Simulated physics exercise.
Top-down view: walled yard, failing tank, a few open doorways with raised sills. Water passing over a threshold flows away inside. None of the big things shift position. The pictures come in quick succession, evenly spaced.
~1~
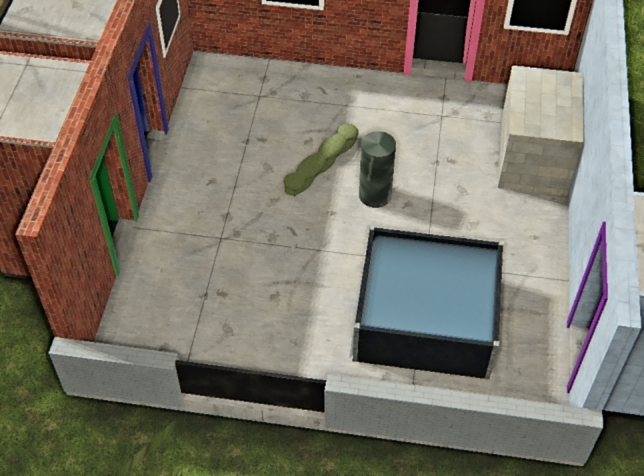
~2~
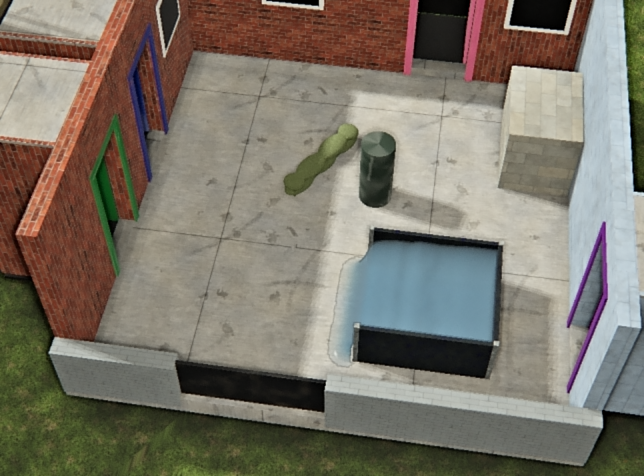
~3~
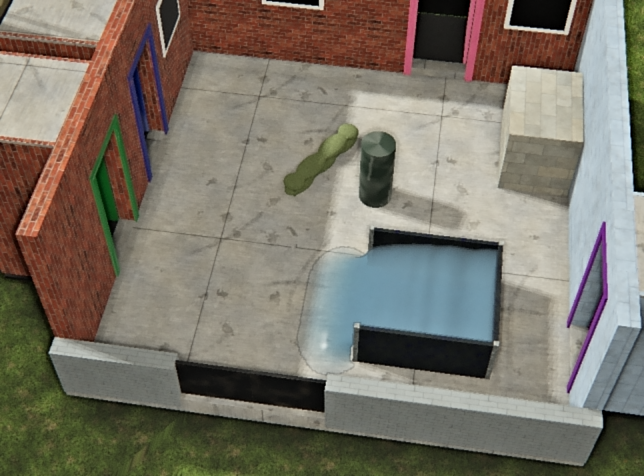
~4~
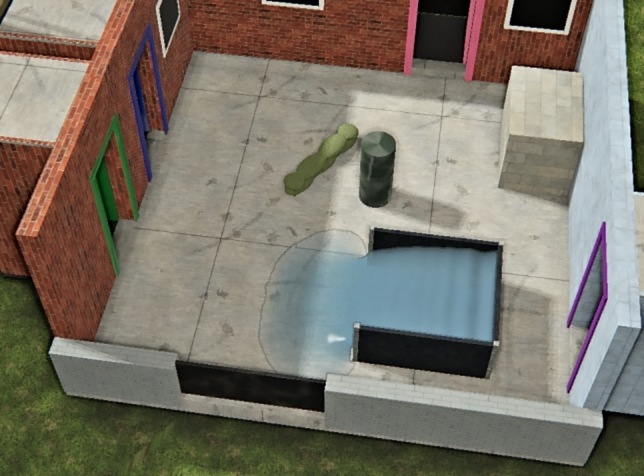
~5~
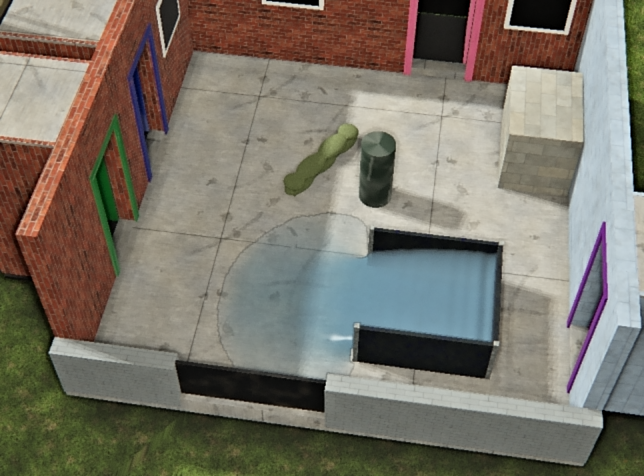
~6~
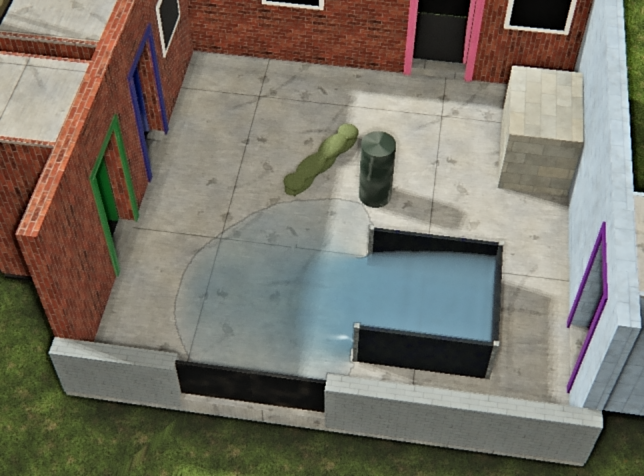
Water pours from the open left side of a black tank and spreads leftward across the yard.
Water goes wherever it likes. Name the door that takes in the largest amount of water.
Green.
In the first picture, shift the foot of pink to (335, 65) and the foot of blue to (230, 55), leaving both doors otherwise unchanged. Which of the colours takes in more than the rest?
Looks like it's the green one.
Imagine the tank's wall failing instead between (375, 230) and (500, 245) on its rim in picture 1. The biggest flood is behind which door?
Greatest inflow: The pink-painted one.
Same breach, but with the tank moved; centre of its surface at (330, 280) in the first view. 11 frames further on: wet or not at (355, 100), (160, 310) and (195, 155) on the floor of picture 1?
In the order given: Not reached, wetted and wetted.
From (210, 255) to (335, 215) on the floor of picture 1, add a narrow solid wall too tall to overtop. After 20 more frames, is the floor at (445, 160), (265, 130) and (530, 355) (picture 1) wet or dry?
The first is still bare, the second still bare, the third still bare.
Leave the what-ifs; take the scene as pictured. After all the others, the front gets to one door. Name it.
It's the purple door.
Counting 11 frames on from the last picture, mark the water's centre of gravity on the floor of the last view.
Close to (264, 297), I reckon.
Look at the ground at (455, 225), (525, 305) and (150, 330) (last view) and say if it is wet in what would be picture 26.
Spared, spared, swamped.
A moment on, water covers 35 % of the floor; pink door not reached, purple door not reached, green door some in, blue door not reached.
Next, water covers 40 % of the floor; pink door not reached, purple door not reached, green door a lot in, blue door a trickle in.
Then, water covers 45 % of the floor; pink door not reached, purple door not reached, green door a lot in, blue door some in.
Later, water covers 65 % of the floor; pink door wet at the sill, nothing in, purple door not reached, green door a lot in, blue door some in.
In the end, water covers 90 % of the floor; pink door wet at the sill, nothing in, purple door wet at the sill, nothing in, green door a lot in, blue door some in; the green door has let in the most.
